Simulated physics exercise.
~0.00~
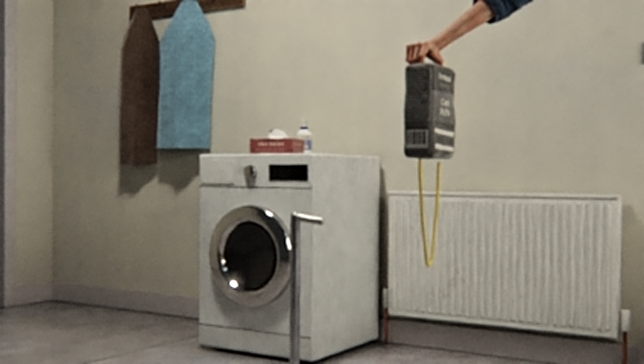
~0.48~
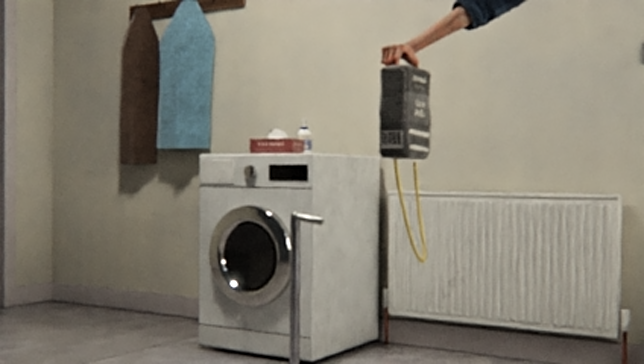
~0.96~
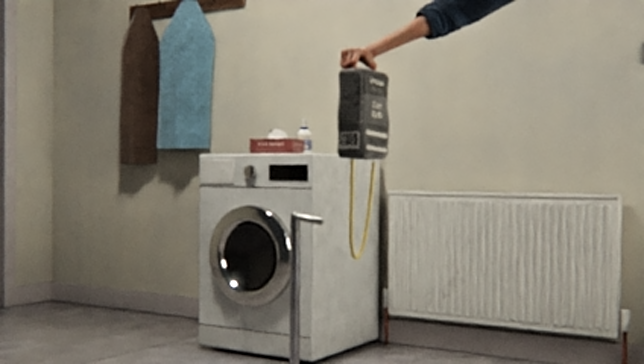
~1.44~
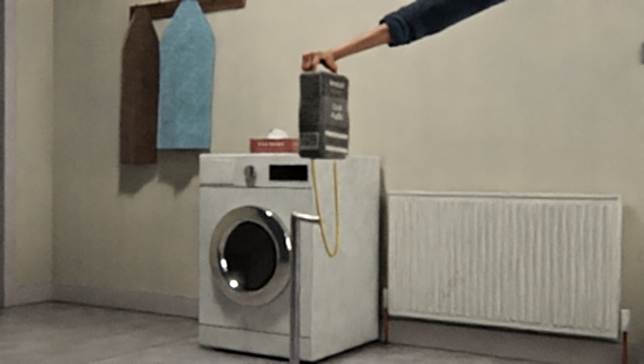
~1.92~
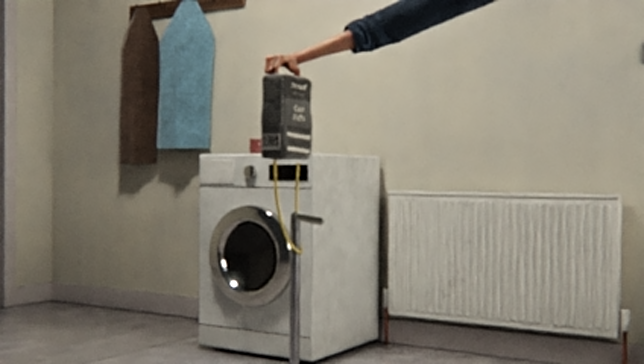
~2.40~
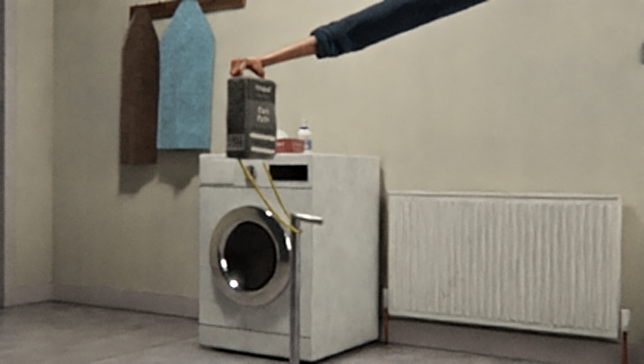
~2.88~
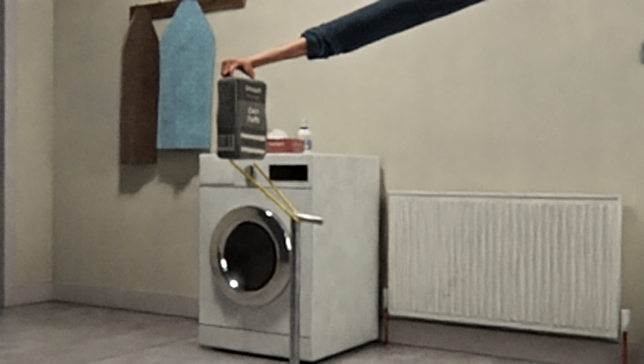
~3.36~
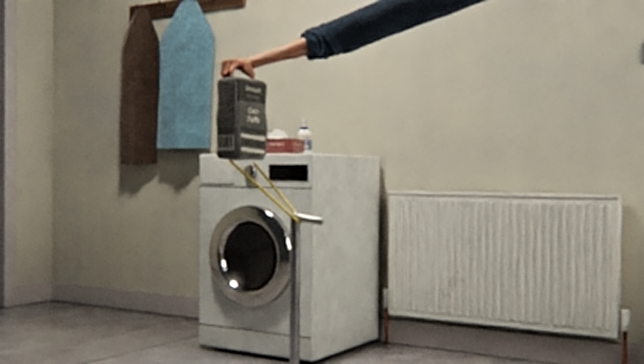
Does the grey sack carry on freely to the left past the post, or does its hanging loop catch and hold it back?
The yellow loop catches on the post and pulls tight, so the grey sack is held back by it just past the post.
